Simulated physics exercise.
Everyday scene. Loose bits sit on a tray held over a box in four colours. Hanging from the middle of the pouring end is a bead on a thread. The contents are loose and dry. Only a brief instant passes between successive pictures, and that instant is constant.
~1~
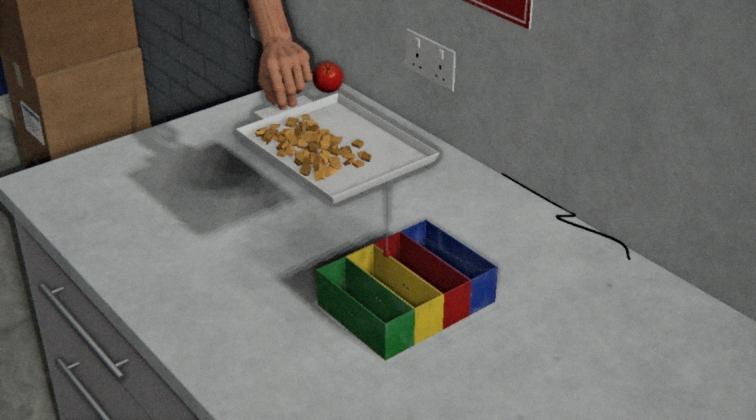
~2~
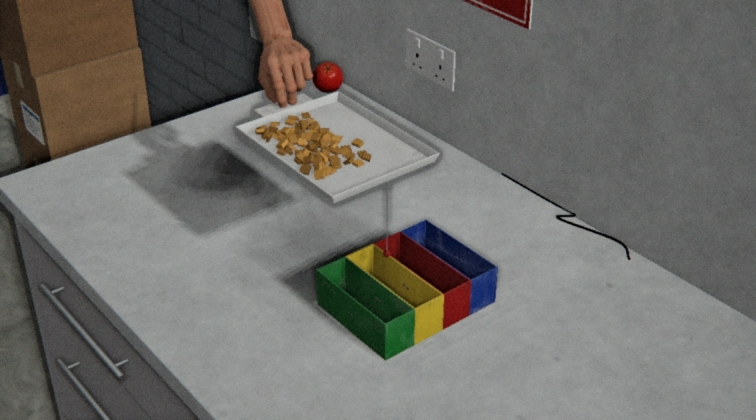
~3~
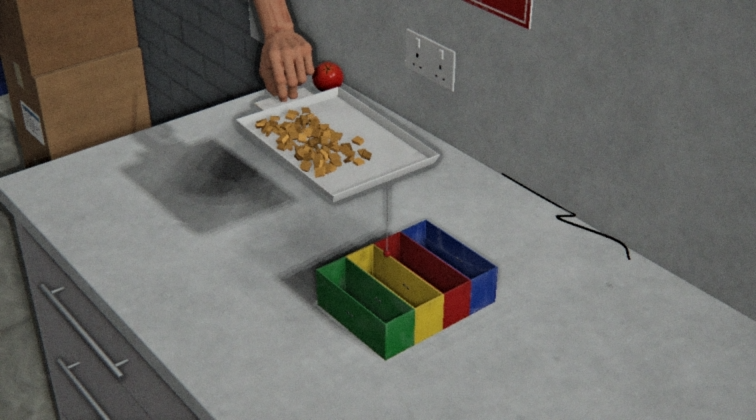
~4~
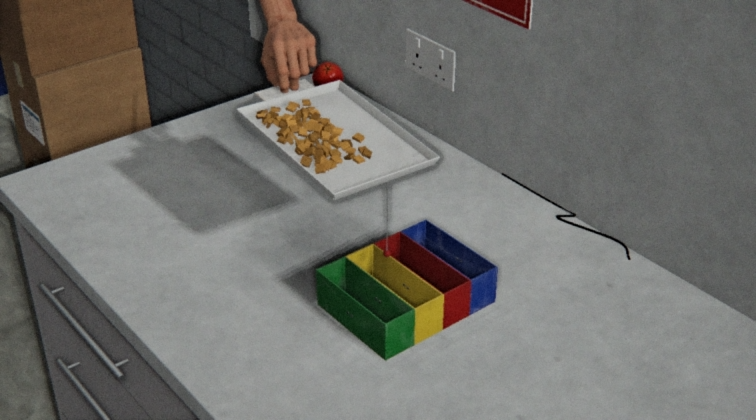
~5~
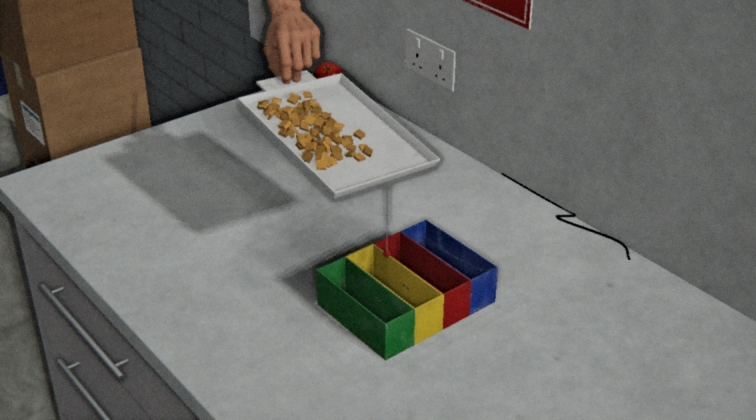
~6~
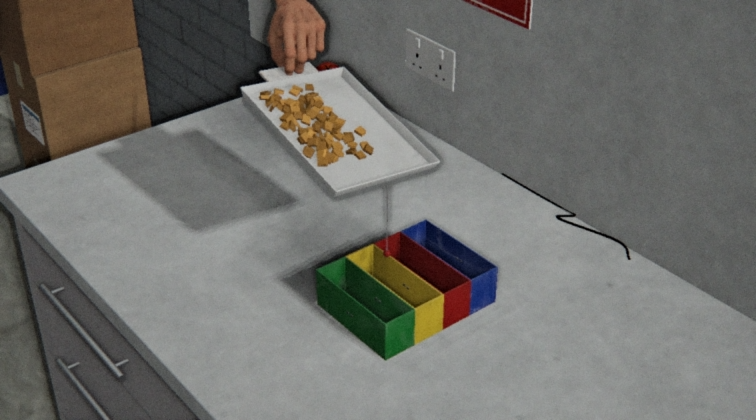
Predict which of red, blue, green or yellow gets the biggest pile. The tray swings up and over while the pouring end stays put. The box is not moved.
The biggest pile lands in blue.
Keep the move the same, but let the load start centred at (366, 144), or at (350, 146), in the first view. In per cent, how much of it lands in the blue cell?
First case around 70 %, second case around 60 %.
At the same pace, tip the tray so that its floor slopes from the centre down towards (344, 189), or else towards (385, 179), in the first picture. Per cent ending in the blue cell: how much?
Close to 0 percent first and close to 10 percent second.
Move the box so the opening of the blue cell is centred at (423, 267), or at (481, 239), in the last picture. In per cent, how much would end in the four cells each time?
Roughly 20% on the first try and 100% on the second.
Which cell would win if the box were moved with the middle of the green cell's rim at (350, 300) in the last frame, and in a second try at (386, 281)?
The cell in blue; the red one.
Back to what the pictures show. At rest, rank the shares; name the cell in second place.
Runner-up - the red cell.
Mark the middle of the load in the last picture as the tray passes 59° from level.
Around (409, 167).
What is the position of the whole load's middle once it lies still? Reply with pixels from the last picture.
Somewhere around (440, 278) in the last picture.
Shortly afterwards, tray tipped steeply; the bulk on the tray; a little falling or outside the box.
Next, tray tipped right over; only a few on the tray; near half in the blue cell; near a quarter in the red cell; a little in the yellow cell; near a quarter falling or outside the box.
Some moments later, tray tipped past a quarter turn; near two thirds in the blue cell; near a quarter in the red cell; a little in the yellow cell; a little falling or outside the box.
In the end, tray tipped past a quarter turn; near two thirds in the blue cell; near a quarter in the red cell; a little in the yellow cell; none at all in the green cell; a little outside the box.
